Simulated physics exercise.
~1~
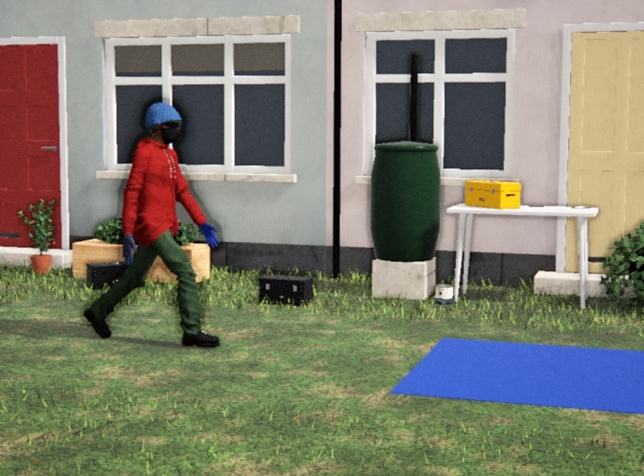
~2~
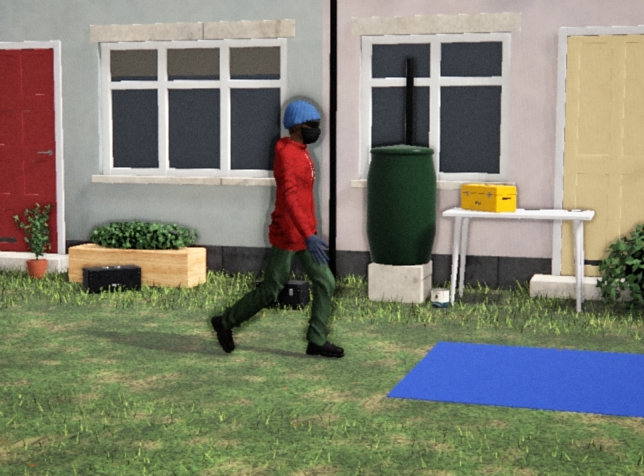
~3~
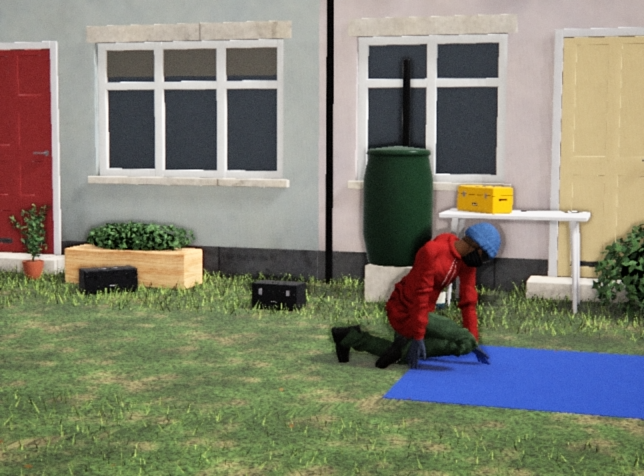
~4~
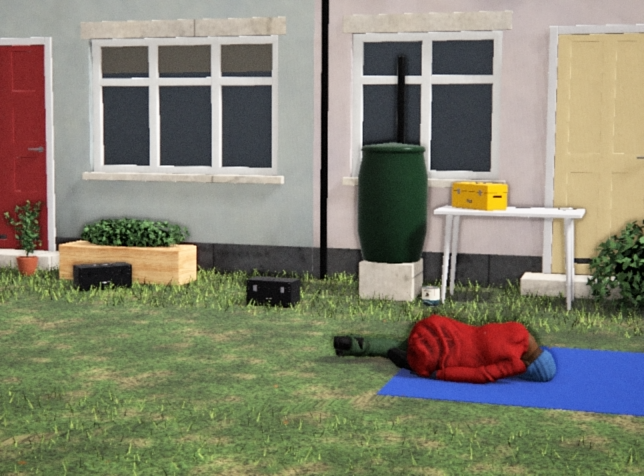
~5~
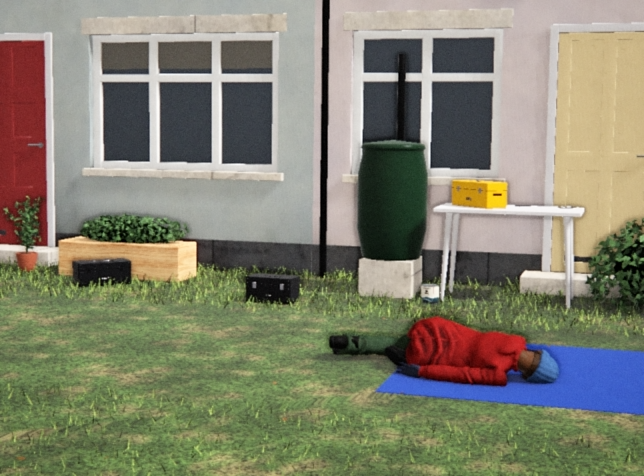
To begin with, a person in a blue head covering, red jacket and green trousers walks right across the grass in front of two houses, past a planter and a black box. The person keeps walking toward a blue mat spread on the lawn. Near a green barrel and a white table, they drop low onto their knees, with hands down by the mat's near edge. Next they are lying stretched out, head to the right. At the end they lie still lower, with hips, chest and head across the mat's near edge and feet on the grass.
